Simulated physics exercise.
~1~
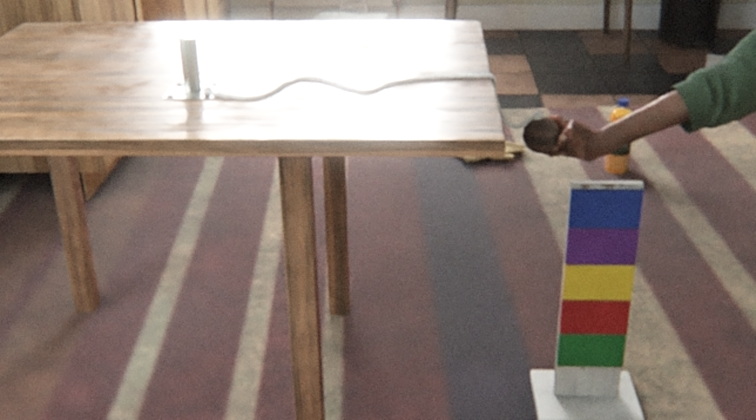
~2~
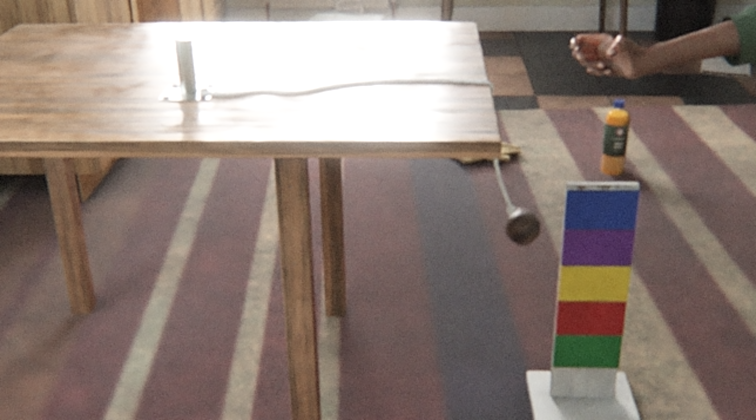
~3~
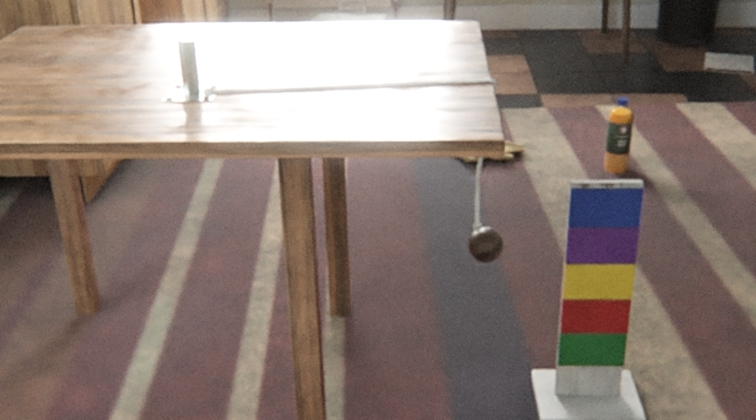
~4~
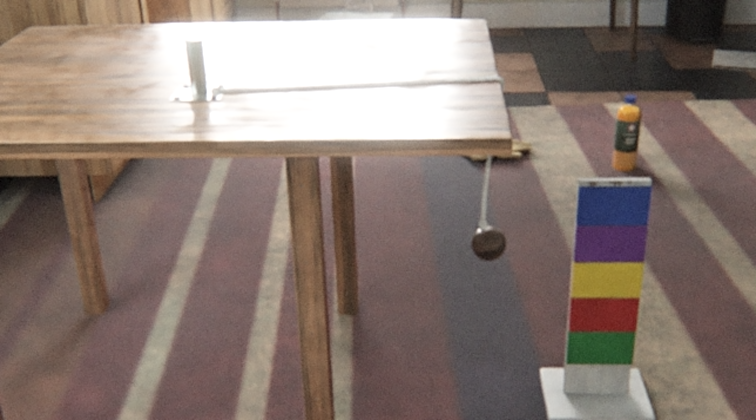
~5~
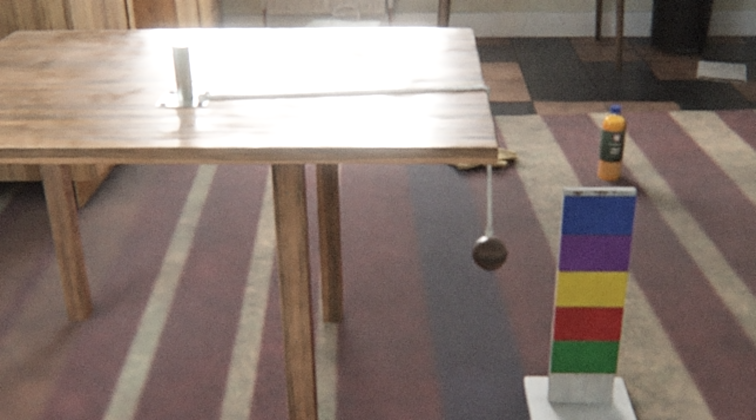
A hand at the end of a green sleeve holds a brown ball out to the right of a wooden table, seen from slightly above by a gently swaying camera. A pale cord runs across the tabletop from a short post, and below the edge stands a scale banded blue, purple, yellow, red and green, with an orange bottle behind on the striped carpet. The hand lets go and draws back, and the ball drops and swings left as the cord pulls straight. It ends hanging below the table edge, its middle level with the purple band.
